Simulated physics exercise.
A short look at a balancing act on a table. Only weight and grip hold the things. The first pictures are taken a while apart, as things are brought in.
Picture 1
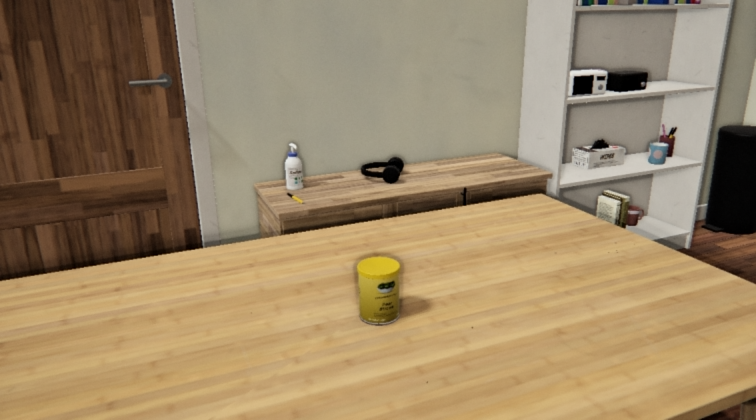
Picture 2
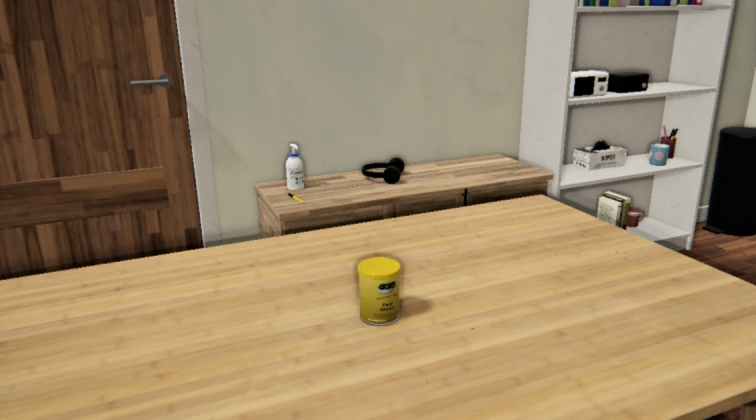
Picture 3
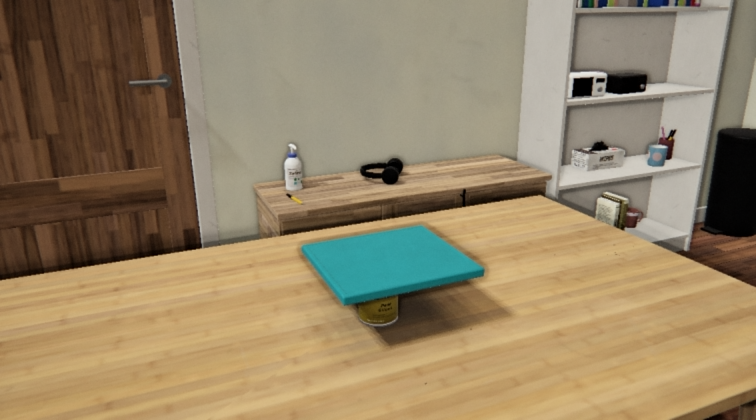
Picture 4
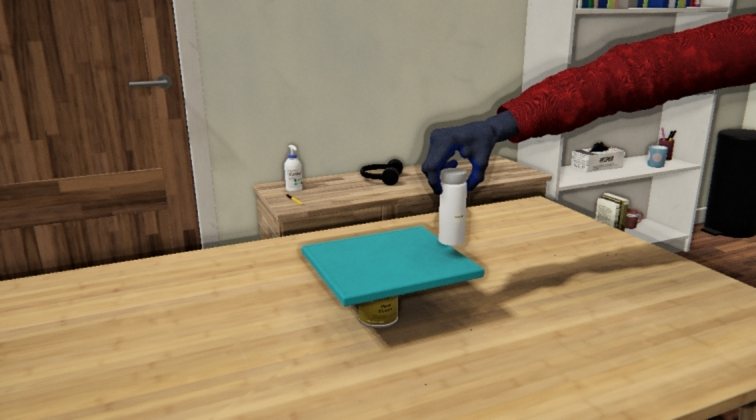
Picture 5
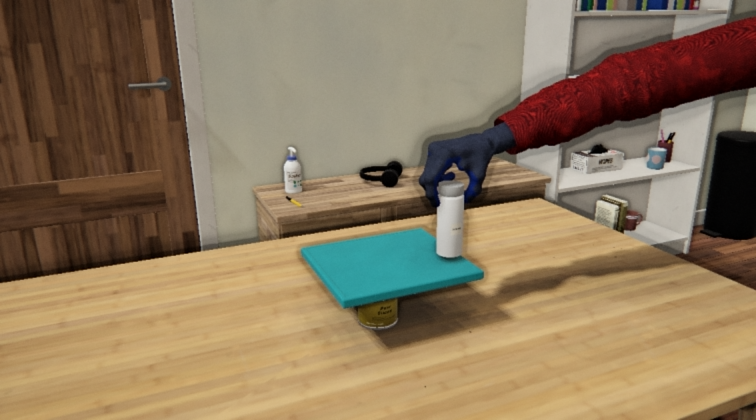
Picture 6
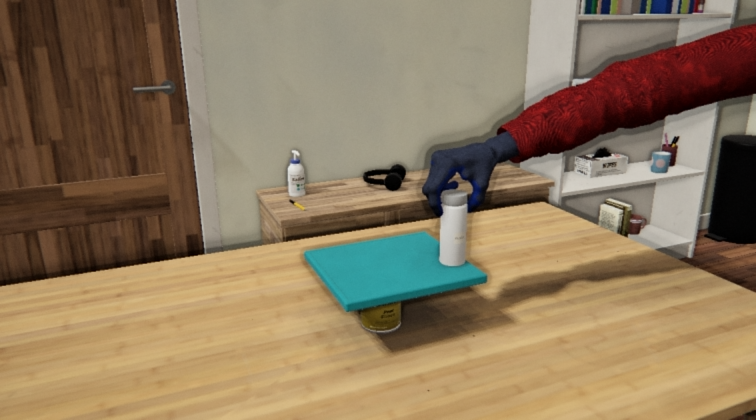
On a wooden table, a gloved hand lowers a white shaker onto a teal board atop a yellow tin.
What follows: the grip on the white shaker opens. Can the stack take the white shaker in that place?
It gives way.
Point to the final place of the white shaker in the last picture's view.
At about (516, 297).
Then, 0.40 s later than the last frame, white shaker now fallen; turquoise lid tilted by 48°.
Then, 0.50 s later than the last frame, turquoise lid tilted by 53°.
When it is over, fallen, white shaker and turquoise lid; yellow tin as before. End places, in pixels of the last picture, white shaker near (516, 297). The stack loses its balance.
